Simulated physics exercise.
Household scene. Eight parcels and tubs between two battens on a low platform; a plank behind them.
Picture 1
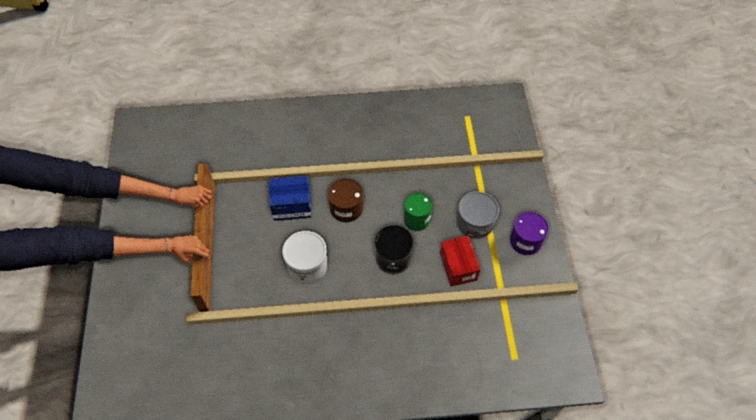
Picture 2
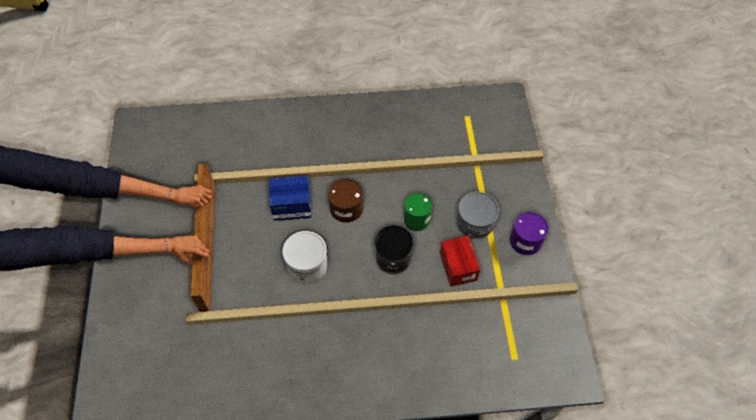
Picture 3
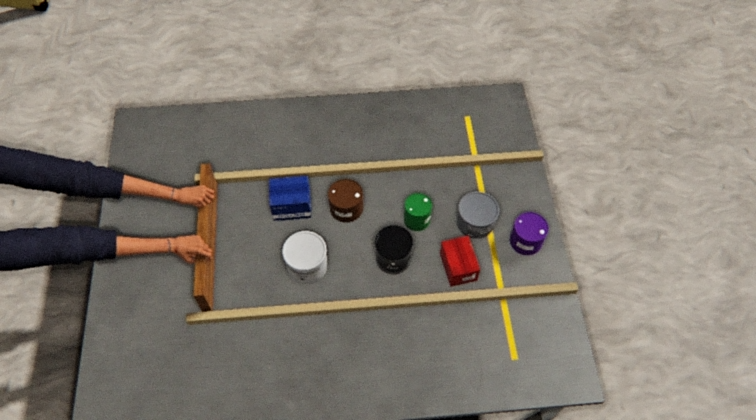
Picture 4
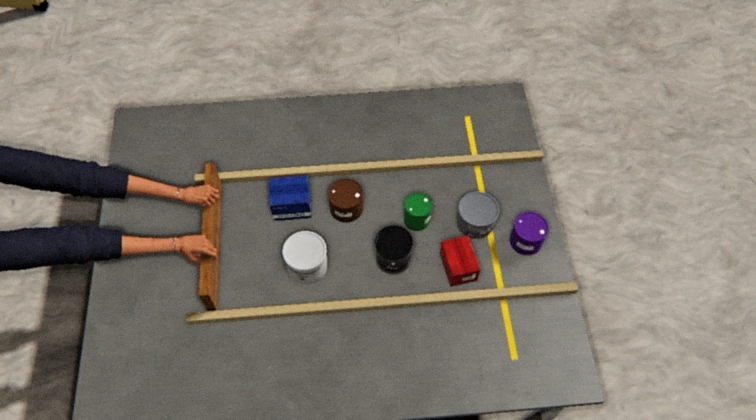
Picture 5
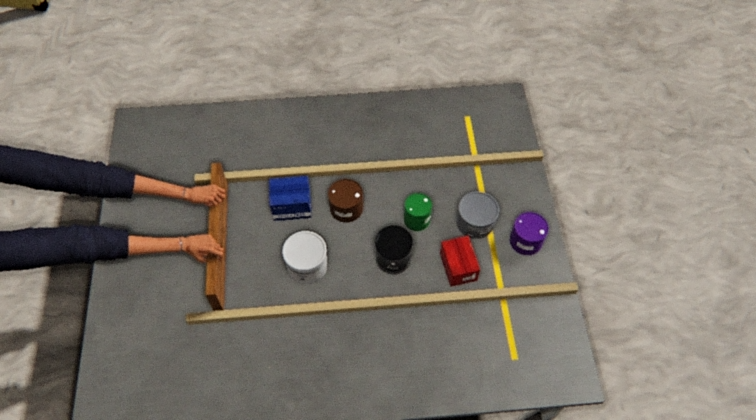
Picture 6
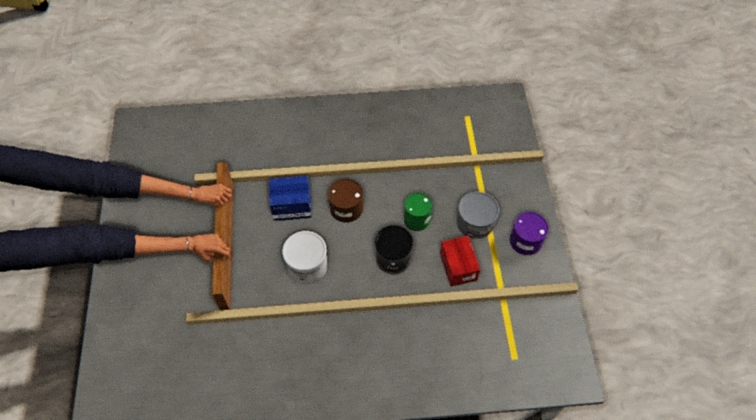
Two dark-sleeved arms reach in from the left over a grey platform on a pale, mottled floor, seen from above. Between two wooden battens, a plank stands left of a blue box, white tub, brown, black and green containers, red box, grey pail and purple canister, with yellow tape crossing near the right. The hands push the plank slightly rightward, while the containers and the camera stay still.
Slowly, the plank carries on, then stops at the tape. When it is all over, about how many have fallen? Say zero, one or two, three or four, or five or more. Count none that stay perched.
When it is all over, the number fallen is one or two.
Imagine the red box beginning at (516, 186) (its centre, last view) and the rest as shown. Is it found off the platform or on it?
In that case it ends up off.
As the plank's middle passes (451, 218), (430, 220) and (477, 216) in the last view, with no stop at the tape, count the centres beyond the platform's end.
0, 0 and 1.
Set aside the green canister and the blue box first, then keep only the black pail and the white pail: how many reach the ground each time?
Tally of falls: 1 for the first try, 0 for the second.
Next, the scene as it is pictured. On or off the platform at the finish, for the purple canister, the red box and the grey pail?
Here is how it goes: The purple canister ends up below, the red box remains aboard, the grey pail remains aboard.
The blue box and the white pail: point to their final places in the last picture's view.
In the last picture they sit at about (502, 182) and about (516, 243).
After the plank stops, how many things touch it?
The count in contact is 3.
Early on, none off yet; purple canister at rest near (529, 234); grey pail at rest near (477, 216); red box at rest near (459, 261).
Finally, the number that fall off is one or two; lost, purple canister.
